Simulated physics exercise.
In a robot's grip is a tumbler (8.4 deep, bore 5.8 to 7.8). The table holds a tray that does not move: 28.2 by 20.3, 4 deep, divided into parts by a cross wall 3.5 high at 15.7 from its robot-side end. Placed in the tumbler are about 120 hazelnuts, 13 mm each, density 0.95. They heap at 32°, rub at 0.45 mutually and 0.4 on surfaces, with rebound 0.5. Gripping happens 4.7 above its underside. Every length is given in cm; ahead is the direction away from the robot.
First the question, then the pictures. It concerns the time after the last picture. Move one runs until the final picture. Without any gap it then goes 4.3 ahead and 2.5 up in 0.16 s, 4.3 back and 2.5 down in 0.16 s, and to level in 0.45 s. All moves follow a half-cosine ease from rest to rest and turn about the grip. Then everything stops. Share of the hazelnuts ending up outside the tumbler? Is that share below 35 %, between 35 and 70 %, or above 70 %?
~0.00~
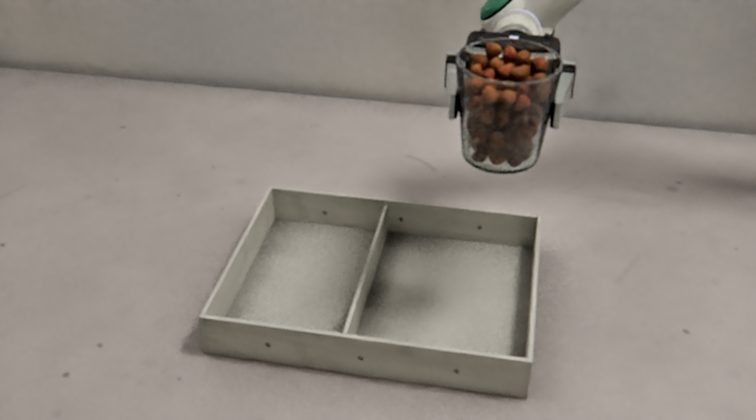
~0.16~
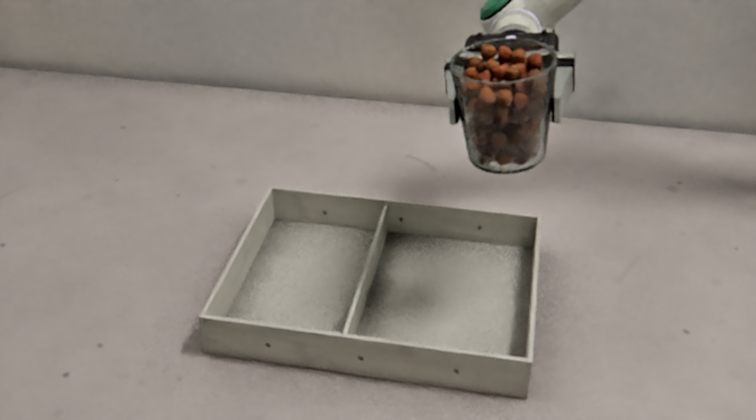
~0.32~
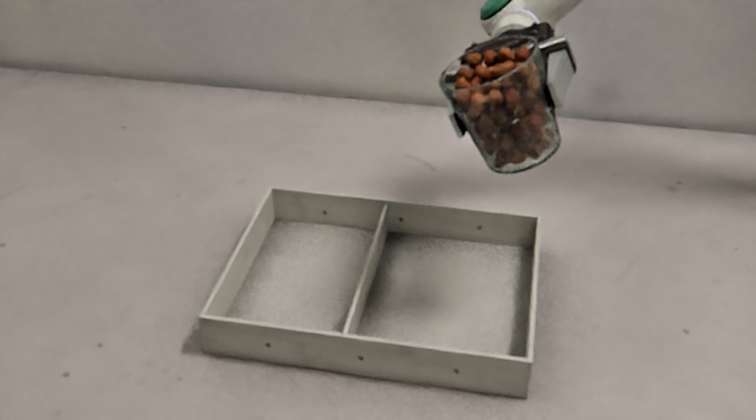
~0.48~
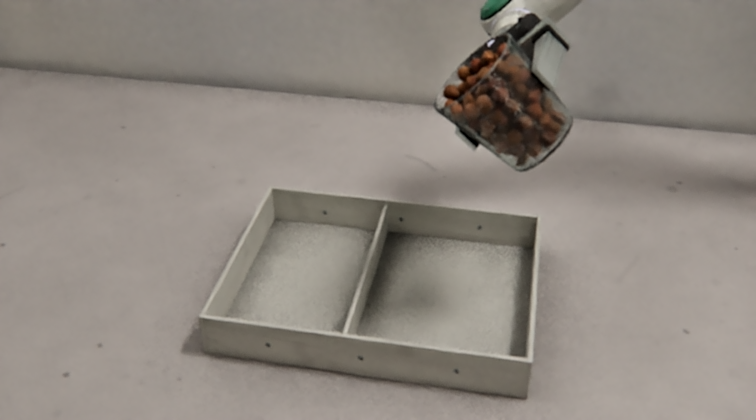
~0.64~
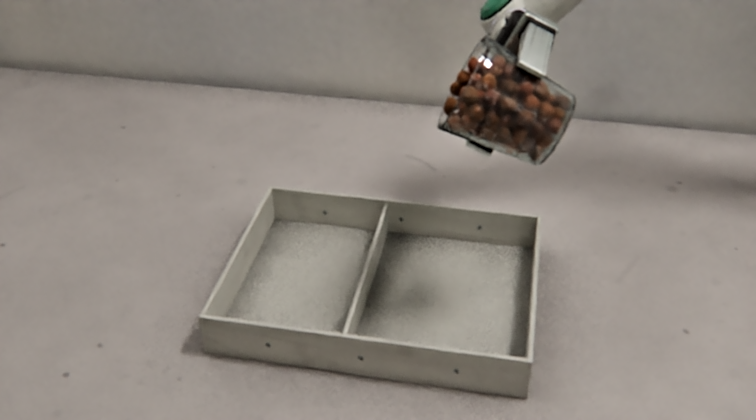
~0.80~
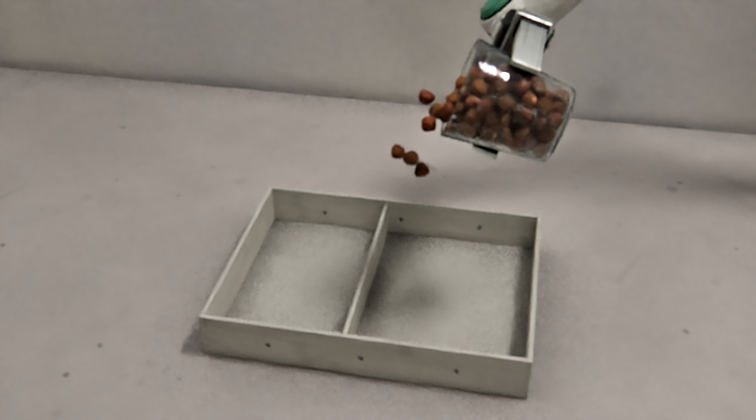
The share is between 35 and 70 %.
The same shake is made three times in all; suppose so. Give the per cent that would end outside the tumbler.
In that case it would be near 80 percent.
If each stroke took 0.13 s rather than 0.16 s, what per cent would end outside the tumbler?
That would give around 70 per cent.
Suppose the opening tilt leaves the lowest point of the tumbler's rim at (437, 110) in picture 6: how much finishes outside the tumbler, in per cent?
25 percent or so.
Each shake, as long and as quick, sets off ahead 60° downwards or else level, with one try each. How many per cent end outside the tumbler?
You'd get about 20 per cent with the first setting and about 50 per cent with the second.
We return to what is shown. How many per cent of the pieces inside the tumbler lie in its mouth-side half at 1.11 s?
Around 70 per cent of it.
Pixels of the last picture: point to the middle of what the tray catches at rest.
Centre estimate: About (374, 297).
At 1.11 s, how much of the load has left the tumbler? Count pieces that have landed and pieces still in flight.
Share gone: Around 50 %.
After 1.11 s, tilted 72° forward, highest piece 23 above the table; 63 in the tumbler, 4 in the robot-side part, 3 in the far-side part, 52 in flight or on a rim.
After 1.42 s, tilted 19° forward, highest piece 25 above the table; 56 in the tumbler, 33 in the robot-side part, 31 in the far-side part, 1 on the table or floor, 1 in flight or on a rim.
After 1.77 s, level, highest piece 24 above the table; 56 in the tumbler, 34 in the robot-side part, 31 in the far-side part, 1 on the table or floor.
After 2.82 s, level, highest piece 24 above the table; 56 in the tumbler, 34 in the robot-side part, 31 in the far-side part, 1 on the table or floor.
At rest, 56 in the tumbler, 34 in the robot-side part, 31 in the far-side part, 1 on the table or floor. That is 54 % outside the tumbler.
